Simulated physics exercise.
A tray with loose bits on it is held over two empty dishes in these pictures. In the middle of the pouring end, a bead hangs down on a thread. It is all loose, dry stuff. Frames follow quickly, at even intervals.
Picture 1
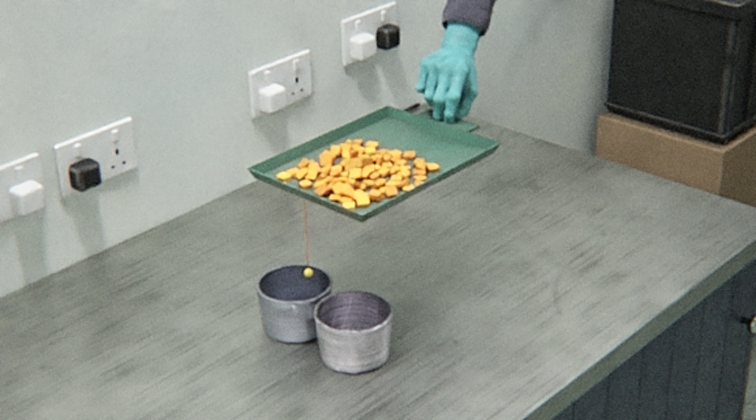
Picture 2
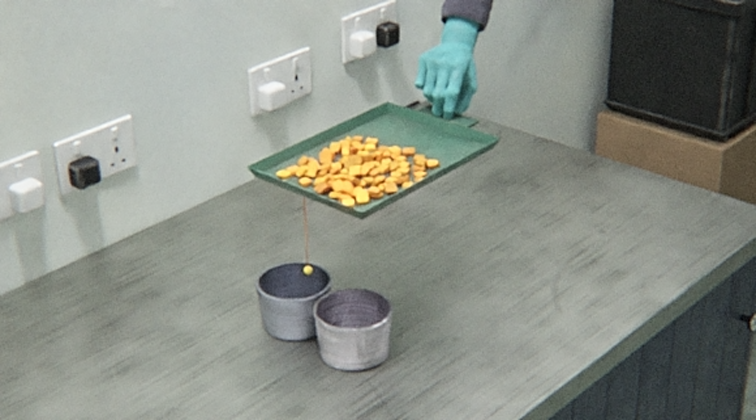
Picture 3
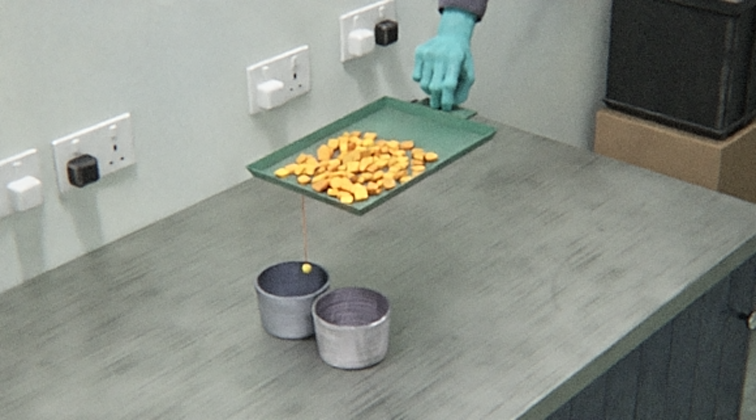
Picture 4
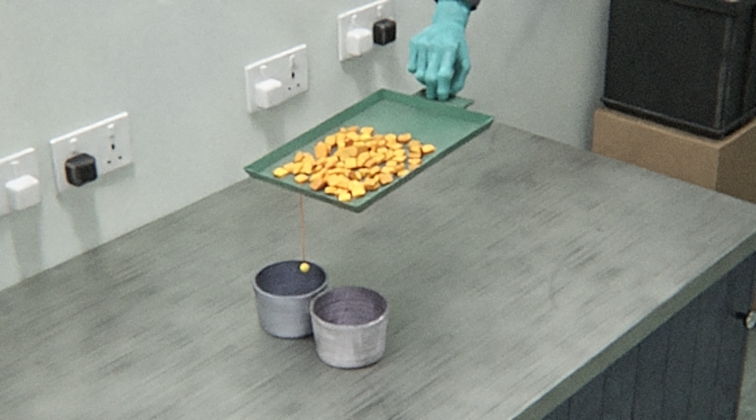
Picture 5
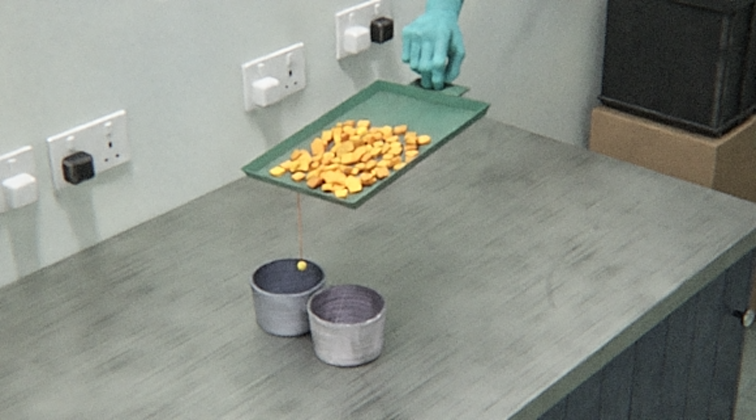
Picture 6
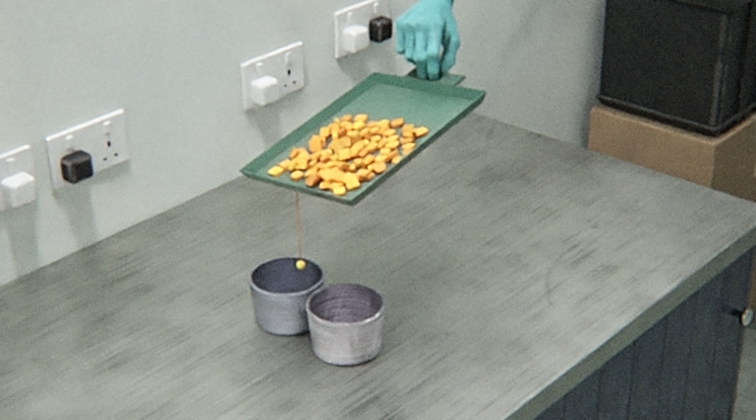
A green tray of small orange-yellow pieces tilts gradually in a teal-gloved hand above a grey worktop, seen from above at an angle. Two empty grey dishes stand below, a yellow bead hangs on a thread from the tray's near end, and white sockets line the pale wall. The hand lifts the handle end, the near edge slants slightly down to the left, and the camera drifts very slightly.
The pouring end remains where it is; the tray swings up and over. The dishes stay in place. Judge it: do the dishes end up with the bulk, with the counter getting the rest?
No, the bulk goes on the counter.
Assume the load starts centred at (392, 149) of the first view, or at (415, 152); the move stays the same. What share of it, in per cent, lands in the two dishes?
First try 20 %, second try 10 %.
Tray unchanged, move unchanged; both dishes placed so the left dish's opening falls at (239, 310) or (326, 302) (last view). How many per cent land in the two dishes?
The first try gives 0 per cent, the second 0 per cent.
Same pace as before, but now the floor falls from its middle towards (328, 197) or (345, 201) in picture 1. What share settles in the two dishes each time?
The first gives 50 %, the second 80 %.
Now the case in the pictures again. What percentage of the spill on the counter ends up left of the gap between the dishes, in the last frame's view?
That would be roughly 100 per cent.
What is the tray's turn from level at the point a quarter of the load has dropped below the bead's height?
Roughly 80 degrees from level.
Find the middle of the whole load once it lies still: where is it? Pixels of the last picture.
Near pixel (249, 295).
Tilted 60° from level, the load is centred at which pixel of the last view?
In the last view, the load is centred near (287, 160).
Soon, tray tipped steeply; nearly all on the tray; a stray few in the air.
A while on, tray tipped right over; about a quarter in the left dish; about two thirds outside both; a small part in the air.
Towards the end, tray tipped past a quarter turn; about a quarter in the left dish; most outside both.
Finally, tray tipped past a quarter turn; none in the right dish; about a quarter in the left dish; most outside both.
